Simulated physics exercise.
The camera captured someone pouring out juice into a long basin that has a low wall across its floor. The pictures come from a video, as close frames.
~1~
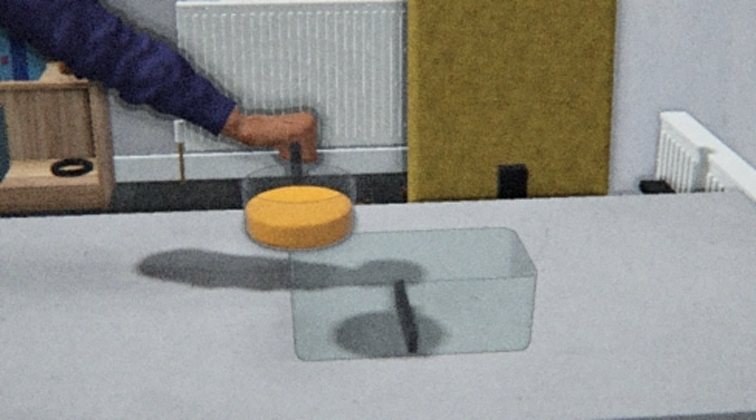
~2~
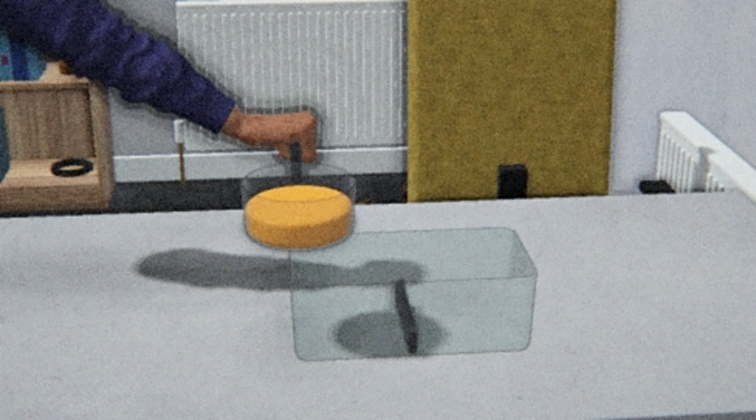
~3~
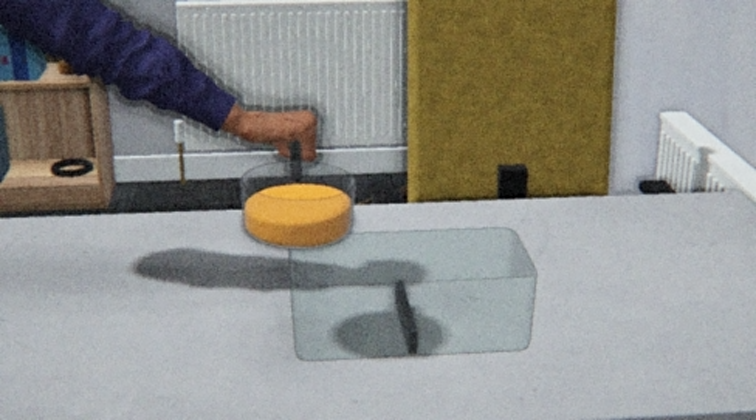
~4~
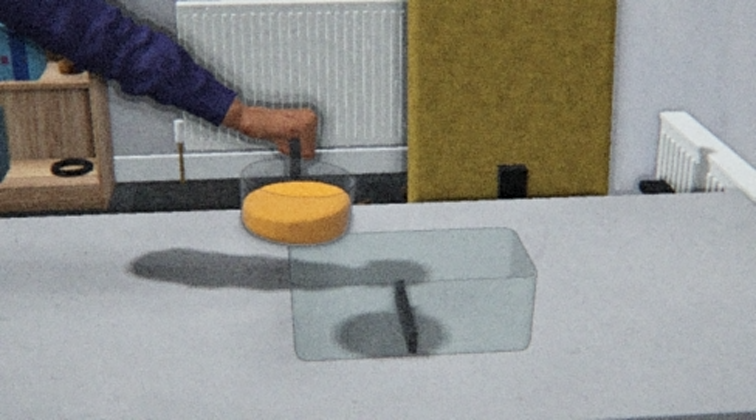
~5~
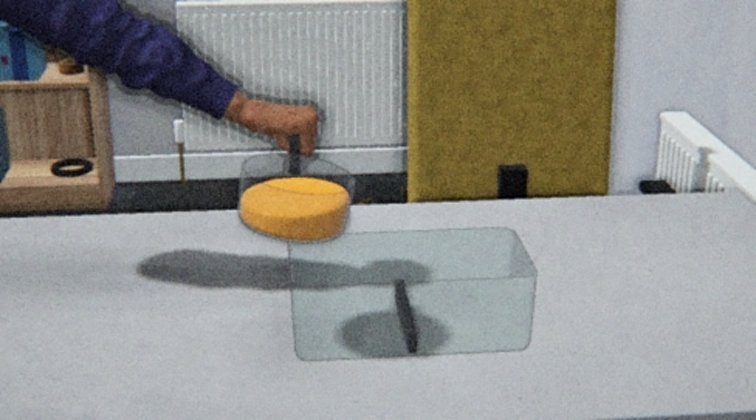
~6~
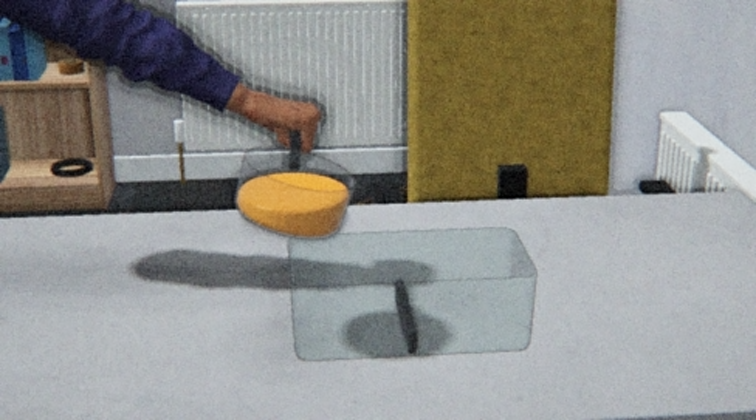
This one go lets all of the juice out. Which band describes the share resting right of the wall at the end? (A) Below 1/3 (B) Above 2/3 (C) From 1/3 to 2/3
The answer is B.
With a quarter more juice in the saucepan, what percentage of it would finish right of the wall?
Result: Around 80 per cent.
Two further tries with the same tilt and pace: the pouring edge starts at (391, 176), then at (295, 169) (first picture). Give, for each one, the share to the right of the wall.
In order, roughly 85 percent and 10 percent.
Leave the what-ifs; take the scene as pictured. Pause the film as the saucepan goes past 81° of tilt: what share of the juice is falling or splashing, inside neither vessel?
Around 40 in a hundred.
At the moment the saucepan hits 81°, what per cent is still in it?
It works out to close to 55 percent.
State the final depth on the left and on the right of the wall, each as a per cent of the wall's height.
On the left it is 10 per cent, on the right 60.
A moment on, the saucepan is tipped on its side and 55 per cent is still to pour, 3 is left of the wall and 0 right of it.
Next, the saucepan is tipped right over and 4 per cent is still to pour, 8 is left of the wall and 73 right of it.
Then the saucepan is tipped right over and 0 per cent is still to pour, 13 is left of the wall and 85 right of it.
Later the saucepan is tipped right over and 0 per cent is still to pour, 13 is left of the wall and 85 right of it.
At rest 13 per cent lies left of the wall, 85 right of it and 2 outside.
